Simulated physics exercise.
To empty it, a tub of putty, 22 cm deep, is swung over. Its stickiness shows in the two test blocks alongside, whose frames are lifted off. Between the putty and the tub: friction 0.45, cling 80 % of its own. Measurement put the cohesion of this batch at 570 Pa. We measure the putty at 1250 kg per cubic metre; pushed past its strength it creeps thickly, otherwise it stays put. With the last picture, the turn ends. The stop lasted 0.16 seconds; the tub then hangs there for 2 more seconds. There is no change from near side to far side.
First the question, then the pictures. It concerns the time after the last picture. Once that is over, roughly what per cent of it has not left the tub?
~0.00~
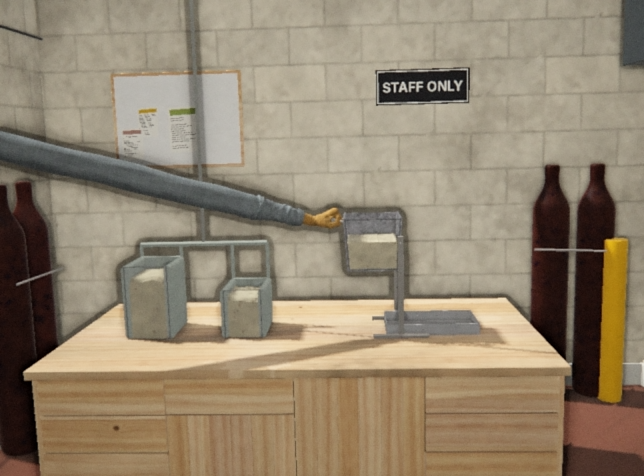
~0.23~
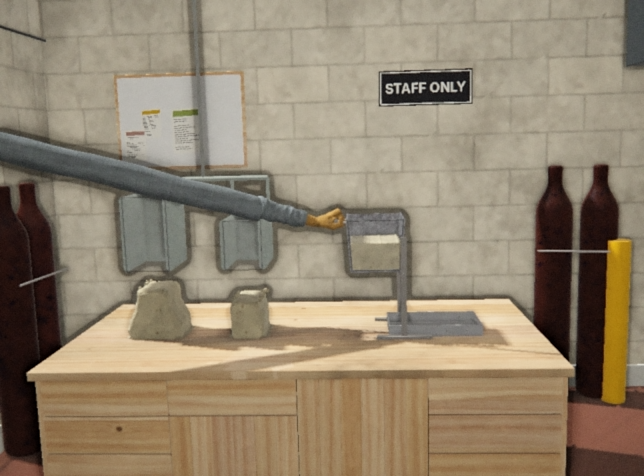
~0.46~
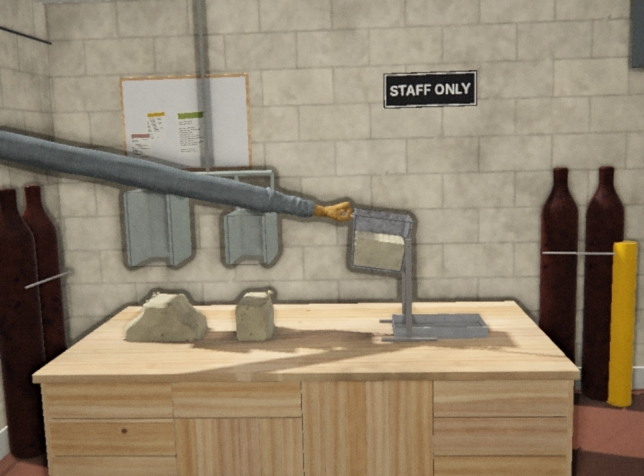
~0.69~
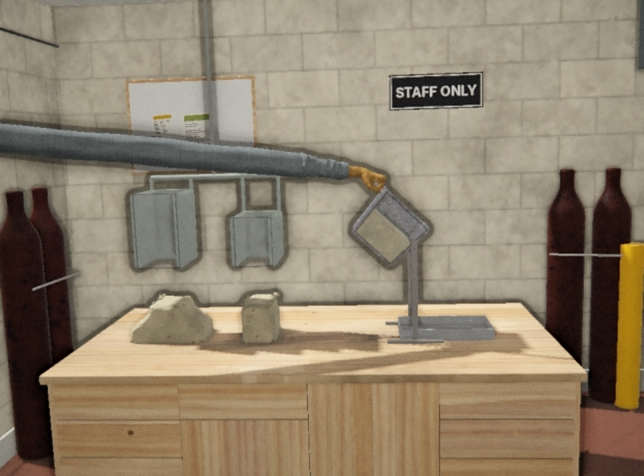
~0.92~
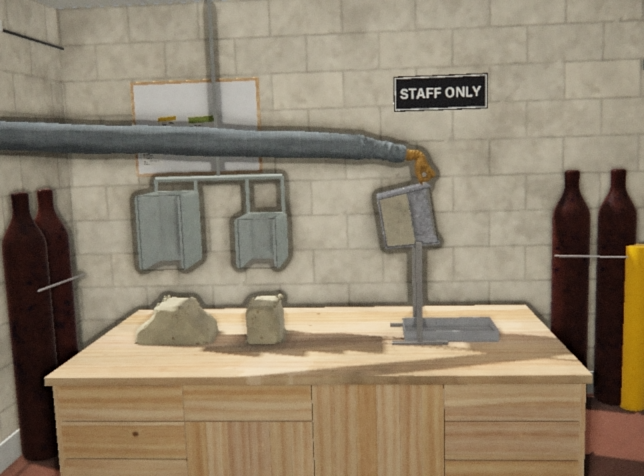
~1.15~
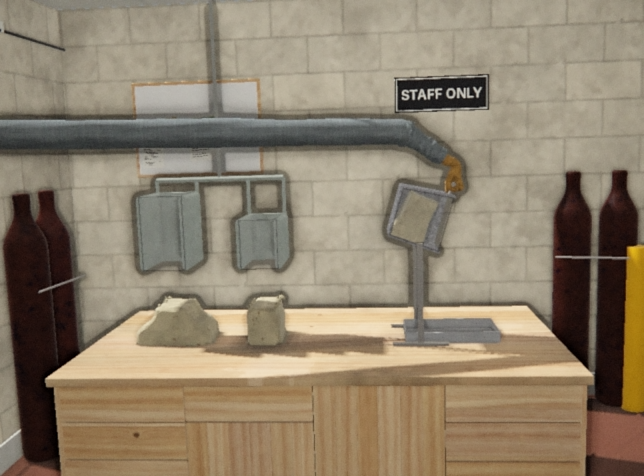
Around 0 percent.
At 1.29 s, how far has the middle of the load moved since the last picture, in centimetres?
Something like 8 cm, give or take.
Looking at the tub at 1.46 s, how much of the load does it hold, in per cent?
Roughly 40 per cent.
After 1.29 s, the tub is at 106 degrees and holds 92 %.
After 1.46 s, the tub is at 106 degrees and holds 42 %.
After 1.63 s, the tub is at 106 degrees and holds 19 %.
After 1.80 s, the tub is at 106 degrees and holds 0 %.
After 3.15 s, the tub is at 106 degrees and holds 0 %.
